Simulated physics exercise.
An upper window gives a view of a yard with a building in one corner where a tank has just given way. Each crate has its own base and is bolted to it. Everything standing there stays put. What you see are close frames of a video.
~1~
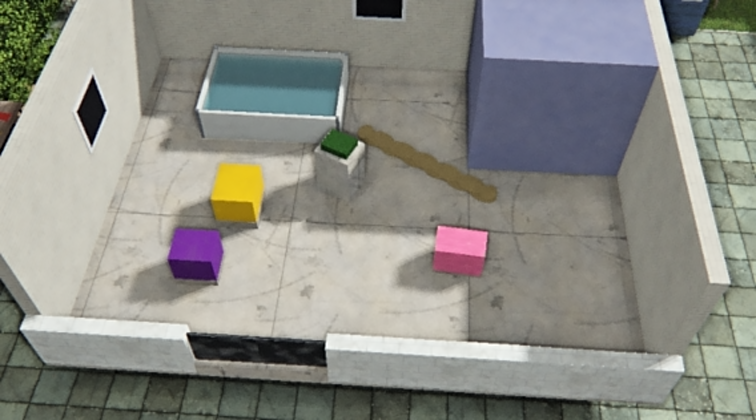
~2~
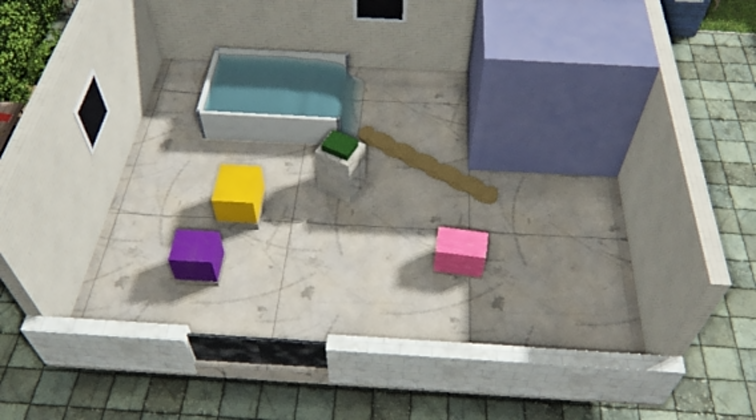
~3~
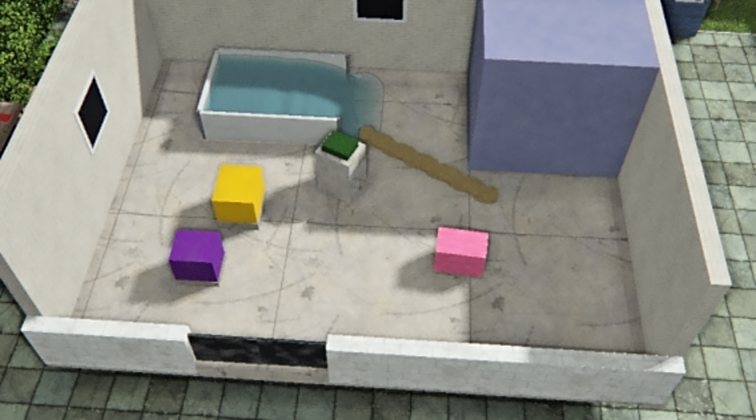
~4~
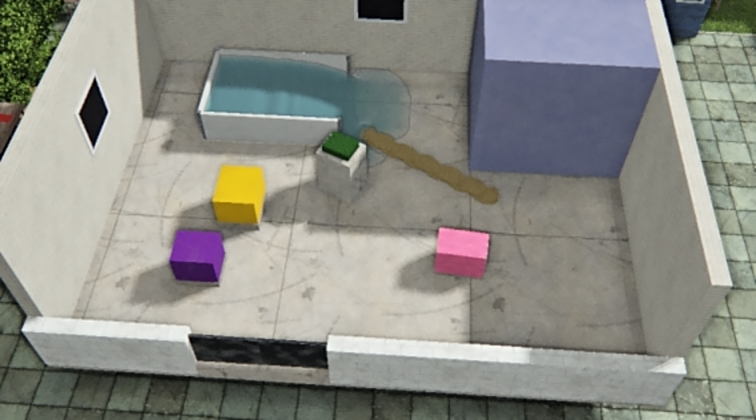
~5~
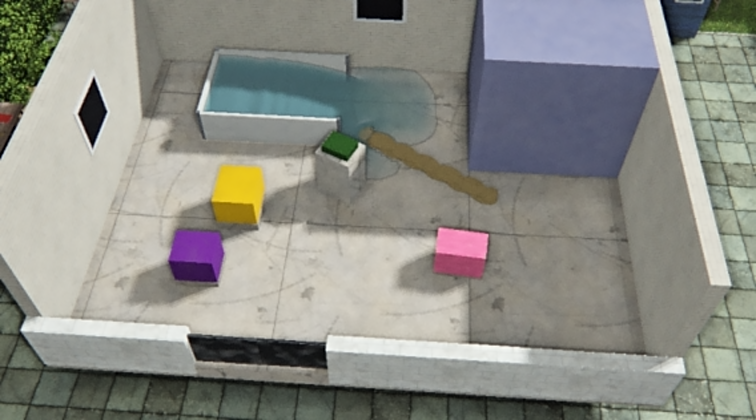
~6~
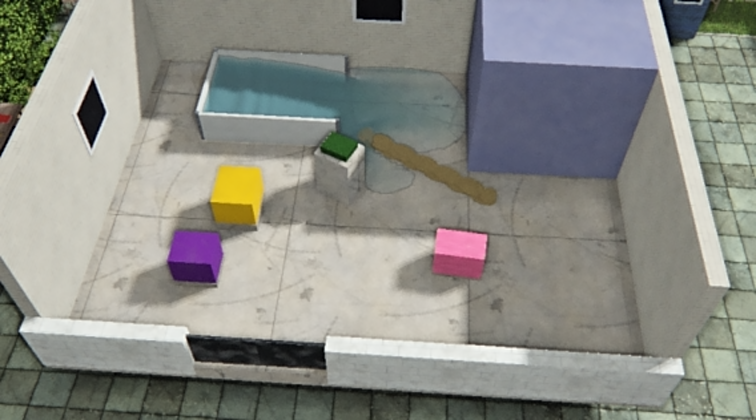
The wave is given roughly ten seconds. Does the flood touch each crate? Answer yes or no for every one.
Purple crate: No; yellow crate: No; pink crate: Yes.
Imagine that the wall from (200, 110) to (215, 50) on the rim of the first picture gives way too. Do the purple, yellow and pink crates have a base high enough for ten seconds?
Result: Purple crate gets overtopped, yellow crate is left untouched, pink crate gets overtopped.
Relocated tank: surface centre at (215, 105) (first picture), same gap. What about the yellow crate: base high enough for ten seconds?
Result: Yellow is untouched.
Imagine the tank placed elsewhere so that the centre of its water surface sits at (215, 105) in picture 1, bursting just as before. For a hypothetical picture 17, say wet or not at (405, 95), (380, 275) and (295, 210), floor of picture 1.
As listed: Awash, free of water, awash.
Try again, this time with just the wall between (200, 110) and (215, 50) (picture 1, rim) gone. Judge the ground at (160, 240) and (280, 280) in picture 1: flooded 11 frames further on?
I'd expect the first point to be reached and the second point to stay dry.
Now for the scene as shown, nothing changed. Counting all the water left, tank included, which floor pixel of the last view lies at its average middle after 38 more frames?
The water's middle lies around (372, 146).
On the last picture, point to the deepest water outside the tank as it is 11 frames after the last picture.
About at (428, 95).
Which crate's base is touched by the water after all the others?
I'd say the purple crate is last.
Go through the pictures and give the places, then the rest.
The water tank at (275, 85) is whole and still, in the first picture.
The front is at a hidden place, out from the gap at (342, 105), in the second picture.
Water pours out at (342, 106) and has run to (370, 76), in the third picture.
Water pours out at (343, 107) and has run to (374, 162), in the fourth picture.
Water pours out at (342, 107) and has run to (430, 92), in the fifth picture.
Water pours out at (341, 108) and has run to (459, 101), in the sixth picture.
A moment on, water covers 15 % of the floor; the purple crate not reached, the yellow crate not reached, the pink crate not reached.
Next, water covers 25 % of the floor; the purple crate not reached, the yellow crate not reached, the pink crate water round its plinth.
Then, water covers 35 % of the floor; the purple crate not reached, the yellow crate not reached, the pink crate water round its plinth.
Later, water covers 55 % of the floor; the purple crate not reached, the yellow crate water round its plinth, the pink crate water round its plinth.
In the end, water covers 85 % of the floor; the purple crate stayed above the water, the yellow crate stayed above the water, the pink crate was topped.
